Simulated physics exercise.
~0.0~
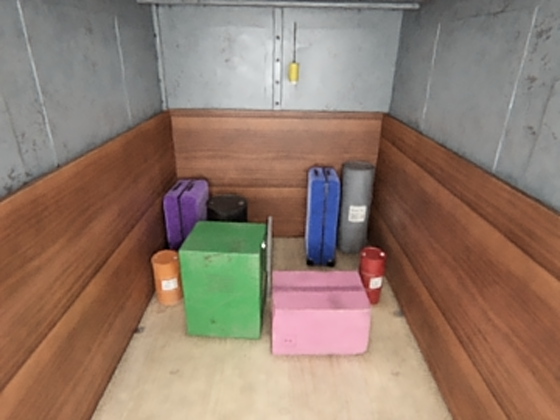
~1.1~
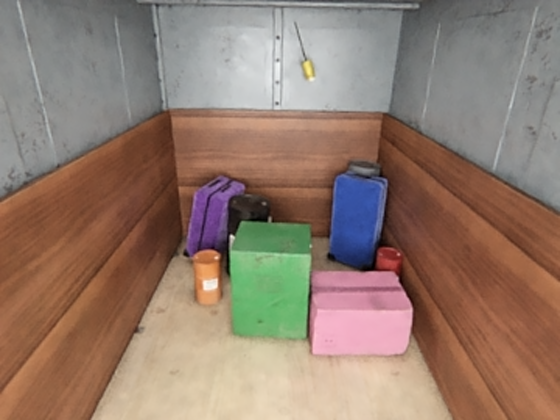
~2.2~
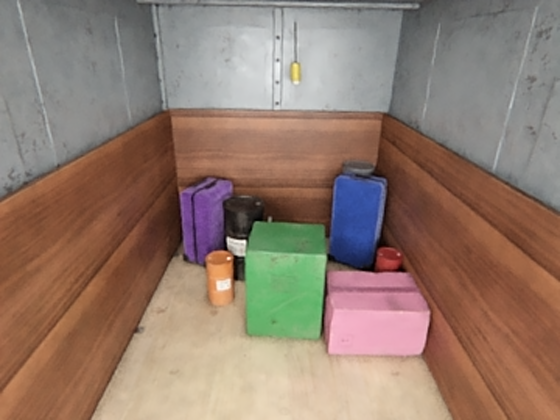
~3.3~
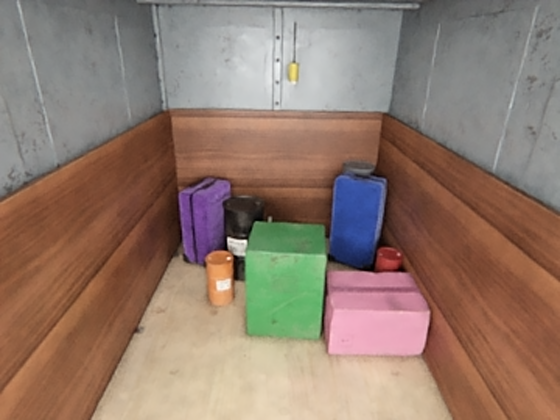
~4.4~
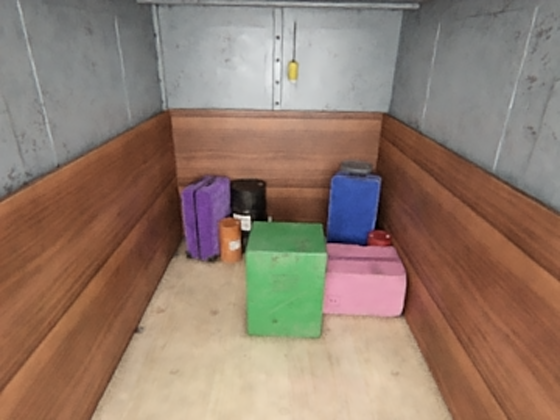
The green box, pink box, suitcases and small canisters in a van's load bay shifted to the right, the purple case leaning before settling upright. Then the orange canister and pink box slid toward the back wall, and everything ended up standing still.
